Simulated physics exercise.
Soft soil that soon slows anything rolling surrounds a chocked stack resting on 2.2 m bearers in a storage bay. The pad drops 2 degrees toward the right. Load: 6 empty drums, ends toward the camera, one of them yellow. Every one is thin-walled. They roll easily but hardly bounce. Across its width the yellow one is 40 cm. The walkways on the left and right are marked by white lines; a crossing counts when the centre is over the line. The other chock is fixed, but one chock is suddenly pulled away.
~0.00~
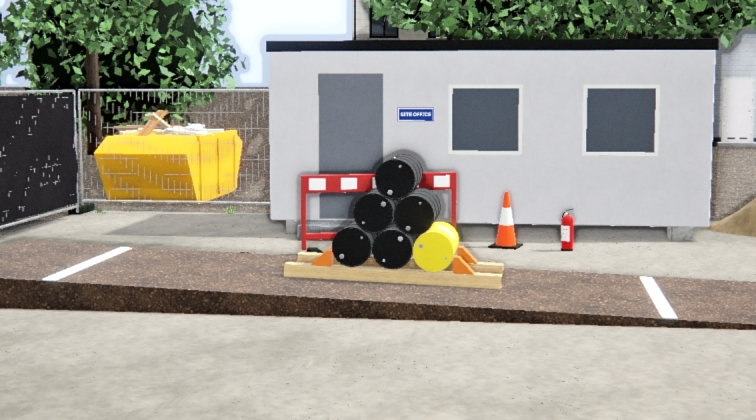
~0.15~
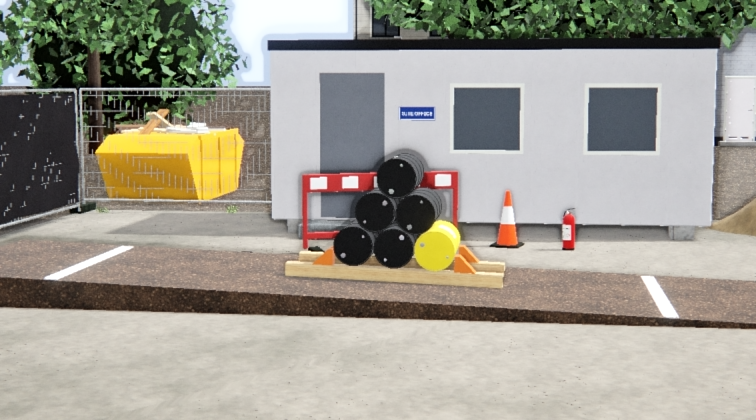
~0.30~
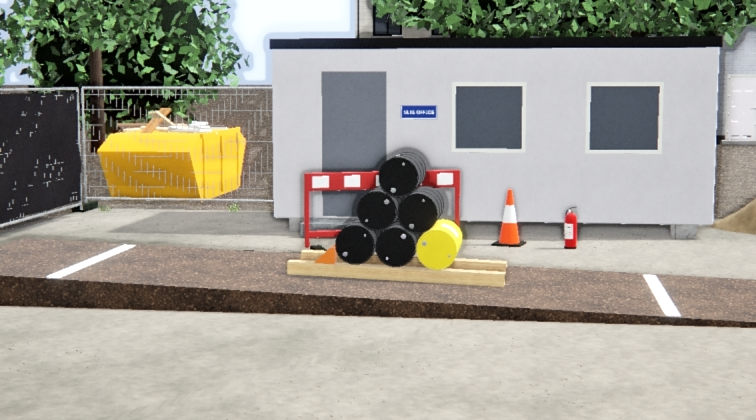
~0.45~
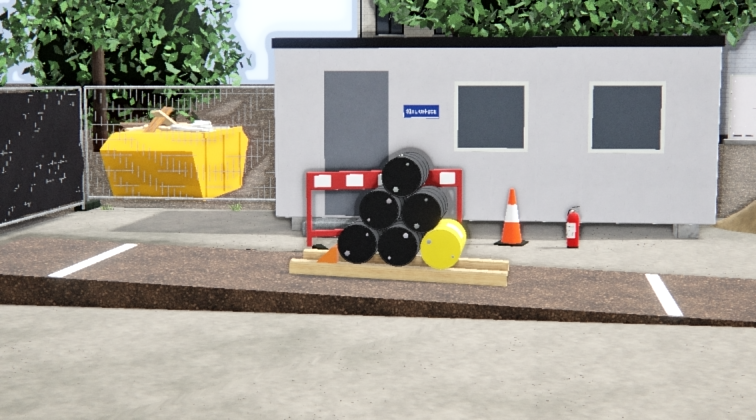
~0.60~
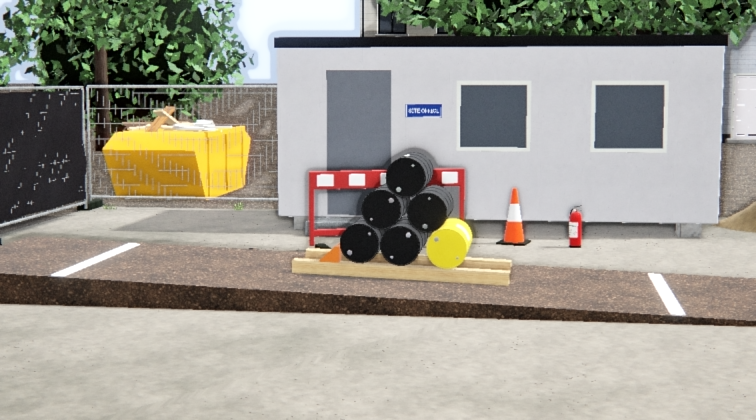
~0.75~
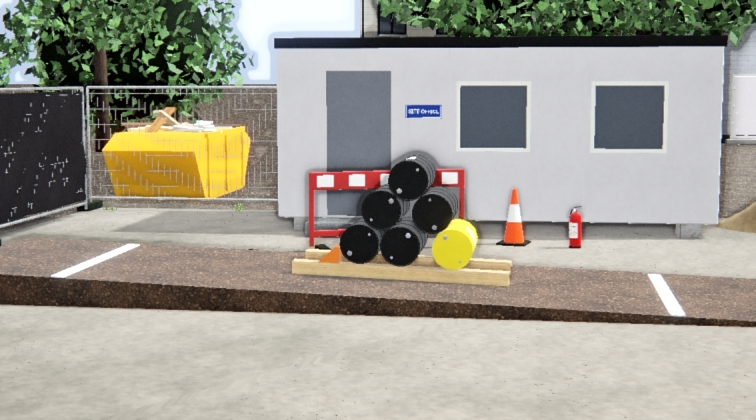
Stacked black and yellow drums lose their right orange chock, then the yellow one edges right.
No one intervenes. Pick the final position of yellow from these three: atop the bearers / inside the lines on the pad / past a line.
Final position: Past a line.
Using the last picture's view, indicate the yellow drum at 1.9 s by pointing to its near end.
Around pixel (561, 269).
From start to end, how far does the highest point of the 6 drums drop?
The top drops by around 55 cm.
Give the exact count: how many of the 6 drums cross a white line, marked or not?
The number is exactly 1.
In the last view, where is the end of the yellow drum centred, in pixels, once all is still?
It ends up close to (737, 279).
By 1.9 s, yellow is off the bearers, 100 cm short of the right line, rolling right; 0 over a line so far.
By 3.3 s, yellow is past the right line; 1 over a line so far.
Finally (10.9 s), yellow is past the right line; 1 over a line so far.
